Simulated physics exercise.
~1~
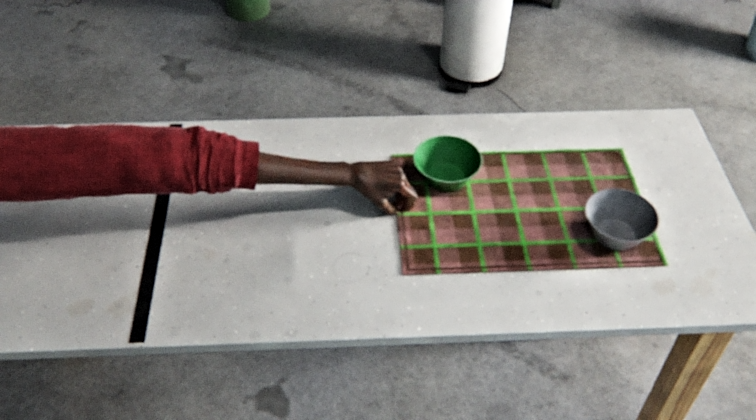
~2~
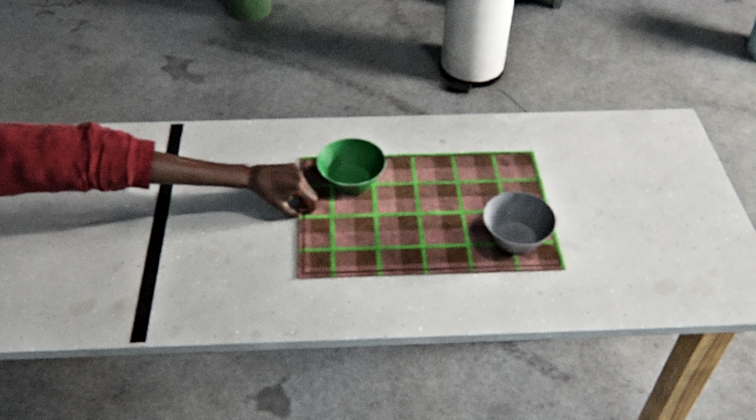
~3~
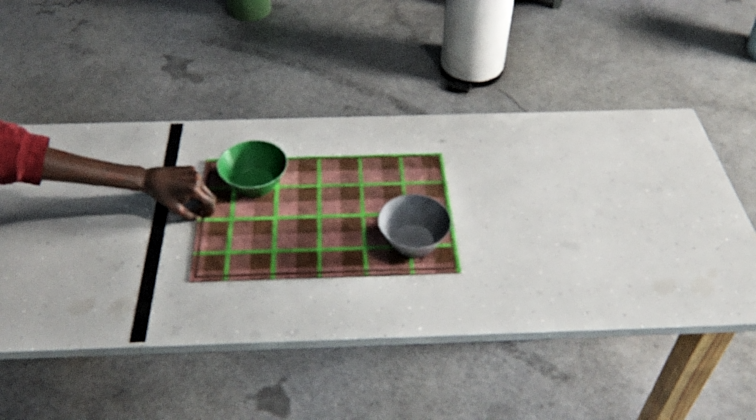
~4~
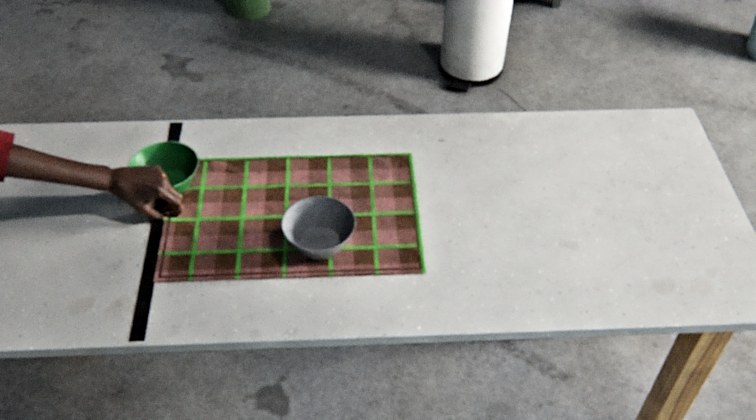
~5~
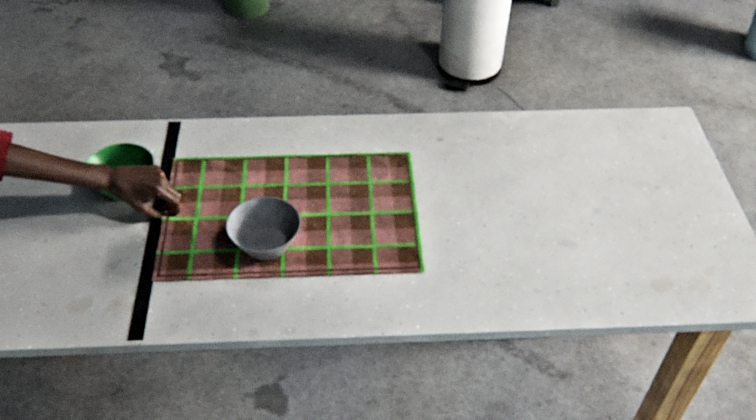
At the start, a hand in a red sleeve grips the left edge of a brown checked table runner with green lines, which carries a green bowl and a grey bowl on a pale table. The hand pulls the cloth left toward a strip of black tape, and both bowls ride along with it. The cloth stops with its edge at the tape, while the bowls keep sliding left across it. The green bowl passes over the edge and ends beyond the tape on the bare table, behind the hand. The grey bowl slides closer to the edge but finishes still on the cloth.
